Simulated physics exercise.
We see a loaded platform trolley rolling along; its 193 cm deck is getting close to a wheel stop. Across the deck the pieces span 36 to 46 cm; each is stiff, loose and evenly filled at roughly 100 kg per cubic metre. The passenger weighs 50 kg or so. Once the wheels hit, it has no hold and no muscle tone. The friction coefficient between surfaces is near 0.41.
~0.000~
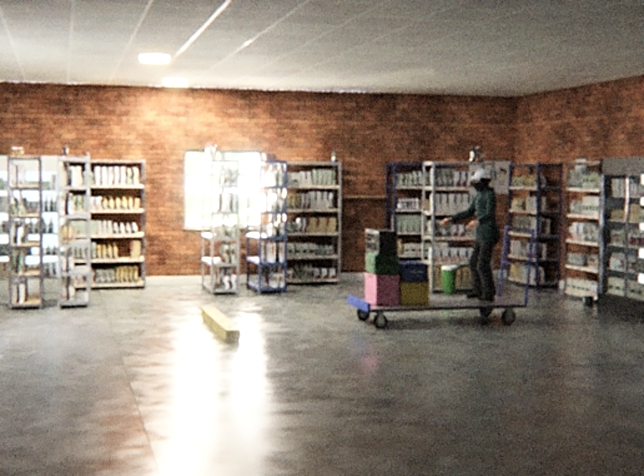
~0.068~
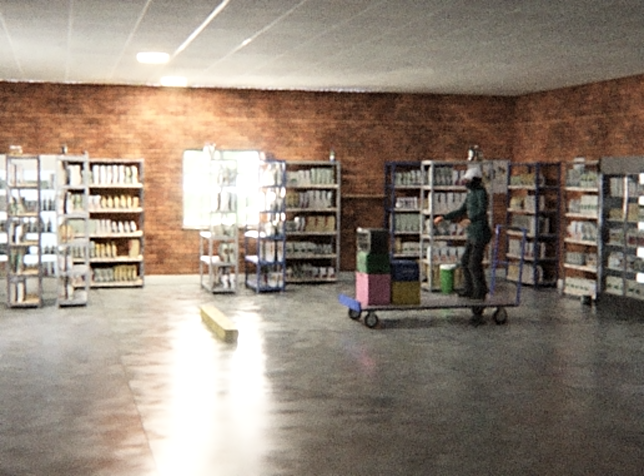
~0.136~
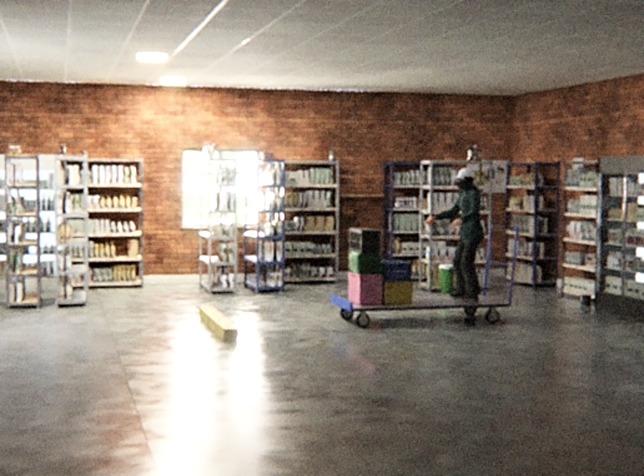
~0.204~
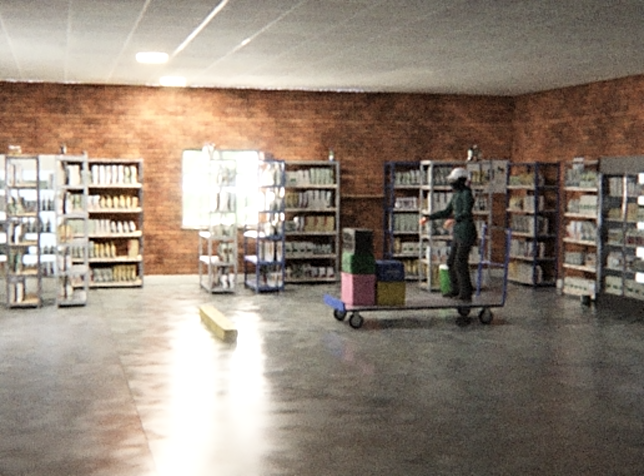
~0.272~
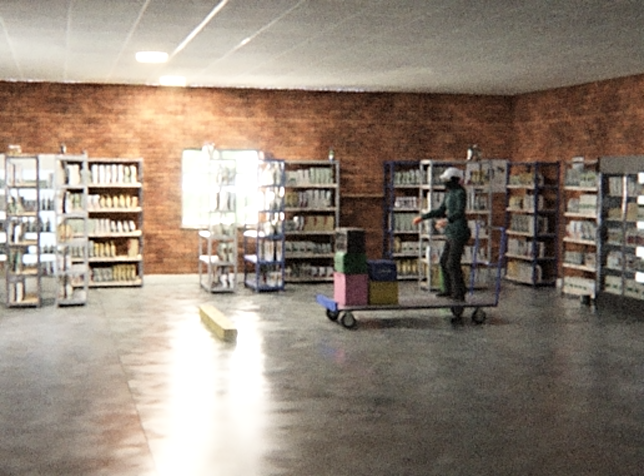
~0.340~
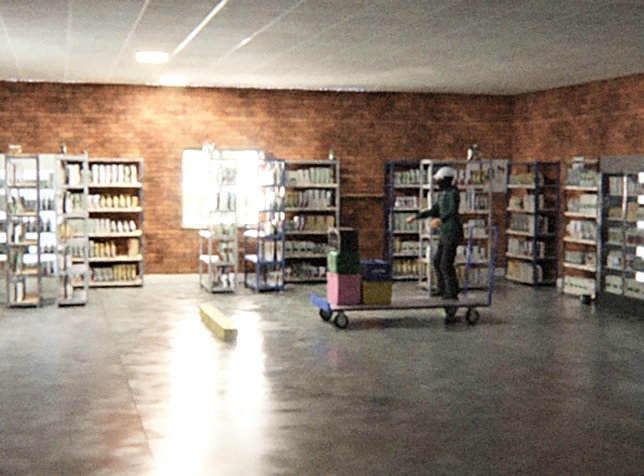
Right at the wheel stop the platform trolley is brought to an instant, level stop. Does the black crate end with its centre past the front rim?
Off the deck.
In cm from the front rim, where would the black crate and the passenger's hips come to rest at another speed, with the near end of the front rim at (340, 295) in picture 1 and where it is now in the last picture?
Black 20 behind, hips 130 behind.
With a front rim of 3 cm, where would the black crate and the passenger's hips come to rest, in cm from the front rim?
Rest positions from the front rim: Black 80 cm past; hips 130 cm behind.
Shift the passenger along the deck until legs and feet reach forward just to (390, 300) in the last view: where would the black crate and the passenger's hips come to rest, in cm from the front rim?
The black one would end 60 cm past the front rim, while the hips stop 120 cm behind it.
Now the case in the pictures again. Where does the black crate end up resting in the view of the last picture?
(163, 320).
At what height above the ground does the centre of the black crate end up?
The centre rests around 10 cm up.
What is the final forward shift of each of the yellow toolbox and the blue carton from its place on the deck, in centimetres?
I'd put the yellow one at around 15 cm and the blue one at around 20 cm.
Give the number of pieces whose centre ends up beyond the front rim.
2.
The wheels strike at 1.26 s.
After 1.51 s the black crate is 3 cm behind the rim, tilted 10°, near (220, 241) in the last picture's view.
After 1.81 s the black crate is 16 cm past the rim, tilted 30°, near (203, 245) in the last picture's view.
After 2.26 s the black crate is 61 cm past the rim, tilted 90°, near (163, 321) in the last picture's view.
When all is still (3.4 s), past the rim, black crate and green suitcase; behind it, pink tote, yellow toolbox, blue carton and the passenger's hips.
